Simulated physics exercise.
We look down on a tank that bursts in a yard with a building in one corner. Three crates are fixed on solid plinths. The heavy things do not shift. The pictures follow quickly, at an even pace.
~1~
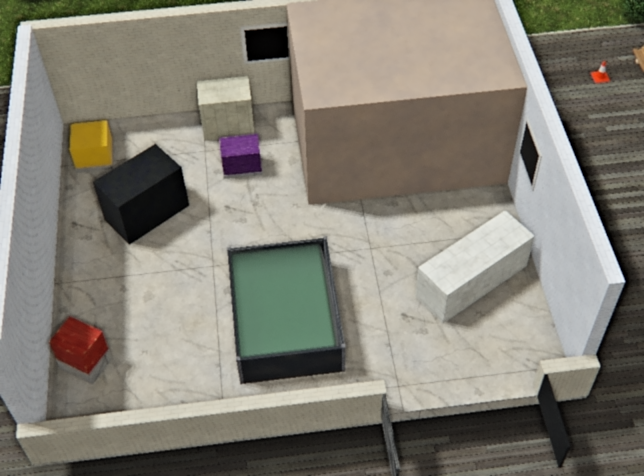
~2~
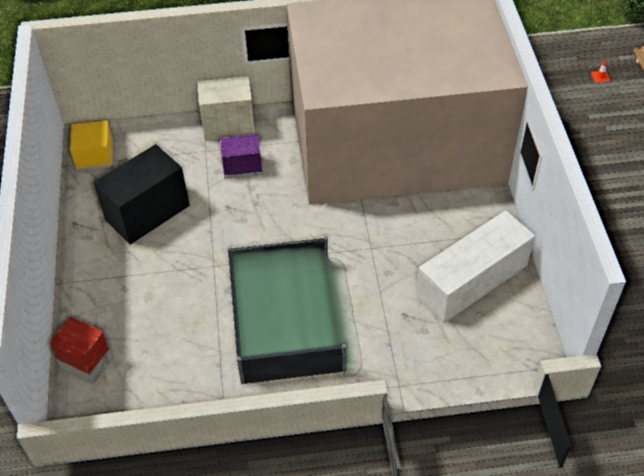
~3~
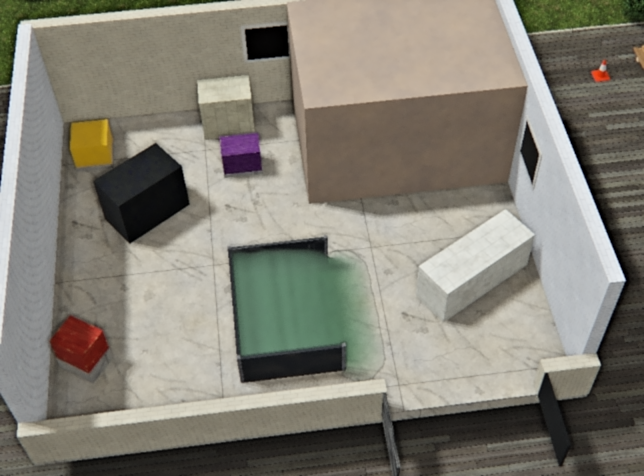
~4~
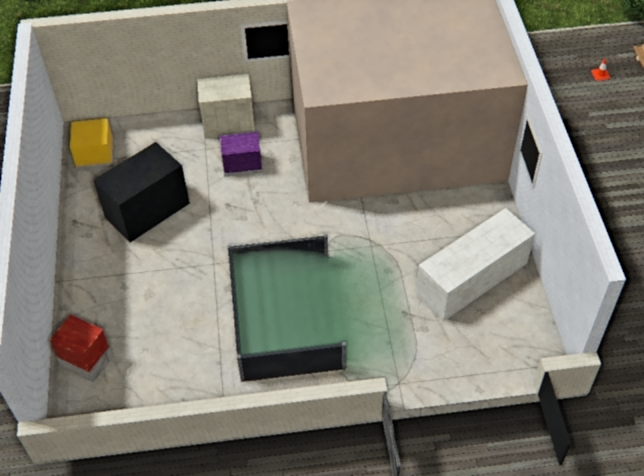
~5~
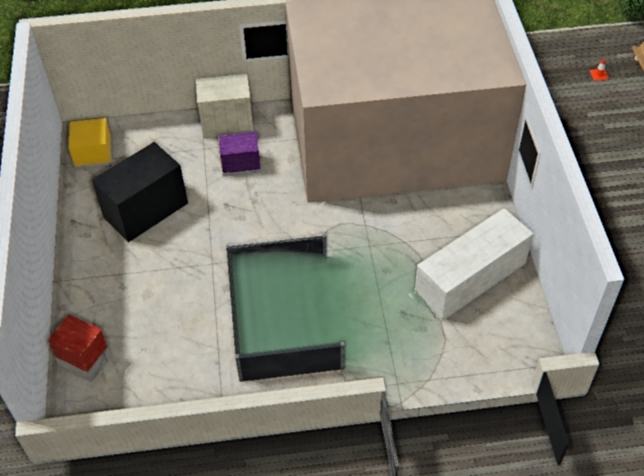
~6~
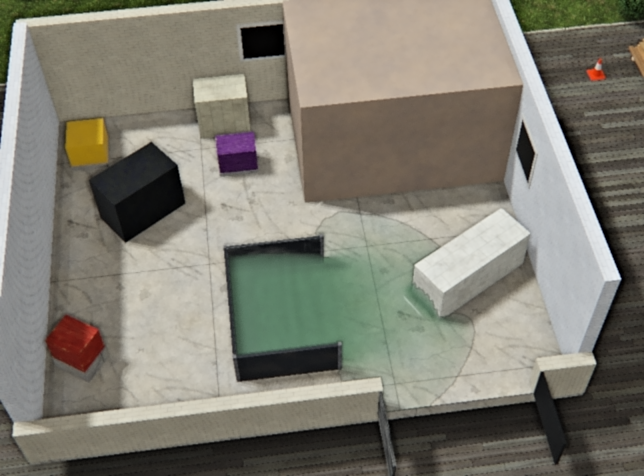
Green water bursts through the right side of a dark-rimmed tank in a walled, pale-tiled yard, seen from above at an angle. A yellow box, a black block and a red box occupy the left, with cream and purple boxes near a large brown building at the back, and a white block at right. The water fans rightward across the floor, thinning and reaching the white block, as the view shifts very slightly.
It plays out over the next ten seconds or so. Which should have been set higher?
In the end: The purple crate escapes dry; the yellow crate escapes dry; the red crate escapes dry.
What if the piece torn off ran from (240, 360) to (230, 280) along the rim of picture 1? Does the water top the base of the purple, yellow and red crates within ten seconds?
Purple is soaked, yellow is soaked, red gets wet.
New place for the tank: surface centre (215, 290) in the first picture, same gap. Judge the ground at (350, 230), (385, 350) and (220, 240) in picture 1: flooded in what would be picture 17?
In turn: Covered, wet, no water.
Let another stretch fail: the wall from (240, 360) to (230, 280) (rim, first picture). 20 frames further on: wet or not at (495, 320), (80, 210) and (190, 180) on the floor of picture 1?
In that order: Not flooded, covered, not flooded.
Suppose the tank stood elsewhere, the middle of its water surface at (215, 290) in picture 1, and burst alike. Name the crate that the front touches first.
That is the purple crate.
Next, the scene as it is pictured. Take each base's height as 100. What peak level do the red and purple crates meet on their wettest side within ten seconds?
About 20 and 40 per cent.
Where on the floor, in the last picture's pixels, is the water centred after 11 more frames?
Around (394, 297).
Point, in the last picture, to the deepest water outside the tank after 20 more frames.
Near (512, 253).
A moment on, water covers 30 % of the floor; the purple crate not reached, the yellow crate not reached, the red crate not reached.
Next, water covers 30 % of the floor; the purple crate not reached, the yellow crate not reached, the red crate not reached.
Then, water covers 30 % of the floor; the purple crate not reached, the yellow crate not reached, the red crate not reached.
Later, water covers 45 % of the floor; the purple crate not reached, the yellow crate not reached, the red crate not reached.
In the end, water covers 70 % of the floor; the purple crate stayed above the water, the yellow crate stayed above the water, the red crate stayed above the water.
